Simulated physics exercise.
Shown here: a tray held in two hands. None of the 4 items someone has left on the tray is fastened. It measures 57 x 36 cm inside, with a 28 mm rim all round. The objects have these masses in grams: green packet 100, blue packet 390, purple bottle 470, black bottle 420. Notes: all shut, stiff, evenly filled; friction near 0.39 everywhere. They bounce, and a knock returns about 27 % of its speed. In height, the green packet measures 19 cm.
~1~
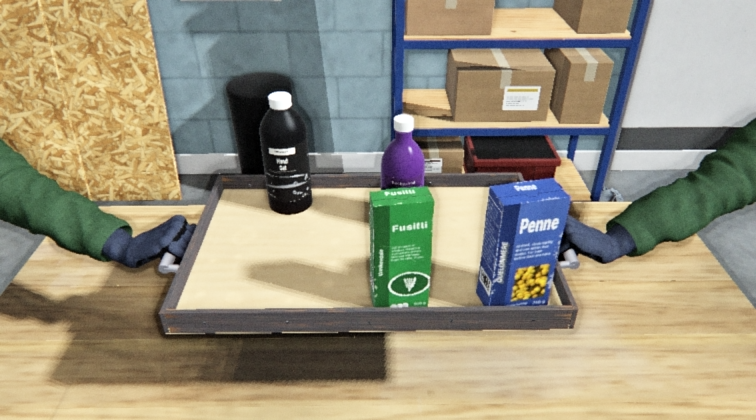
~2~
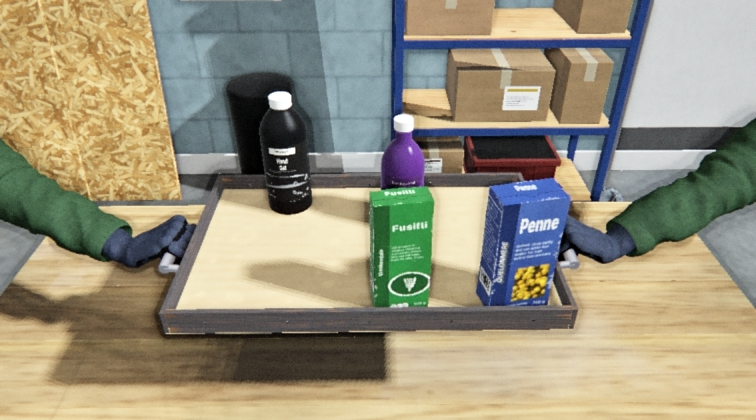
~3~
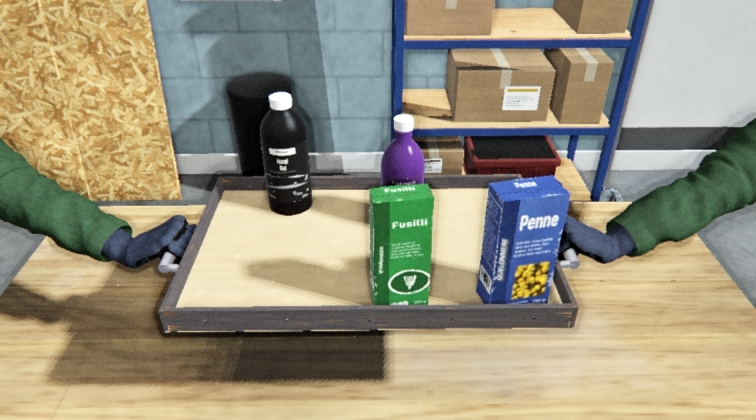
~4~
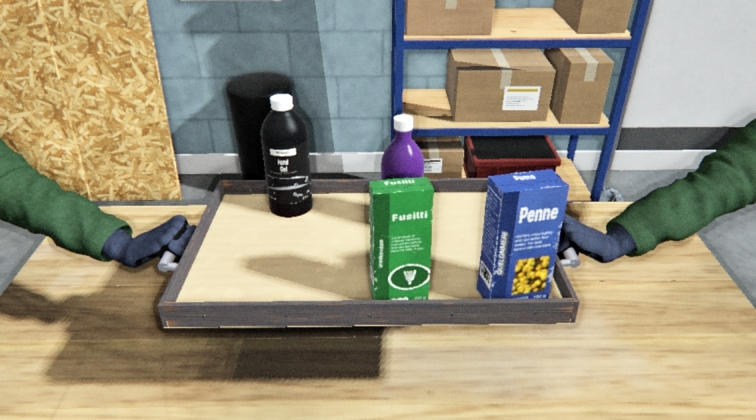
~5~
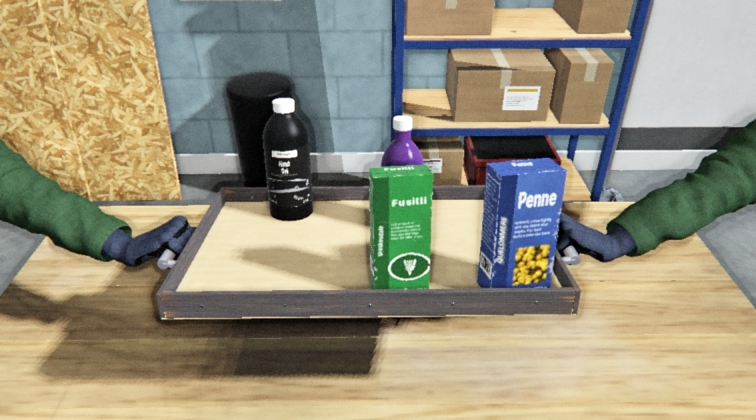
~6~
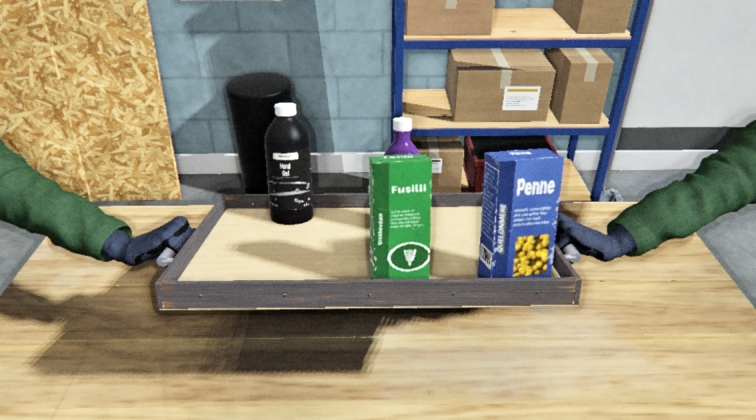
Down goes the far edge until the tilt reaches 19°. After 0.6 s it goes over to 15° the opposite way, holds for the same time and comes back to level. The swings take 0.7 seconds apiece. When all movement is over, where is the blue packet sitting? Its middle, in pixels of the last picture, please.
I would say it sits at (472, 204).
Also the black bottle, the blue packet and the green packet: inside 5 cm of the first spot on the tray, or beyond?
Black bottle: Remains in place; blue packet: Is displaced; green packet: Is displaced.
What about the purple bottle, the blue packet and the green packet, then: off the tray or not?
Outcome: The purple bottle departs its support; the blue packet remains on its support; the green packet remains on its support.
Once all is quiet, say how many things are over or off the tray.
Total count: 3.
Then, 0.60 s on from there, tilt 19°, far edge down; blue packet on its side near (474, 213); green packet on its side; purple bottle 55° off its base.
Then, 1.20 s on from there, tilt 3°, far edge down; purple bottle now off the tray; blue packet on its side near (472, 206); green packet on its side.
In the end, off the tray, purple bottle; toppled on the tray, green packet and blue packet; black bottle under 5 cm from the start. At the end, from the last picture's camera, blue packet near (472, 204).
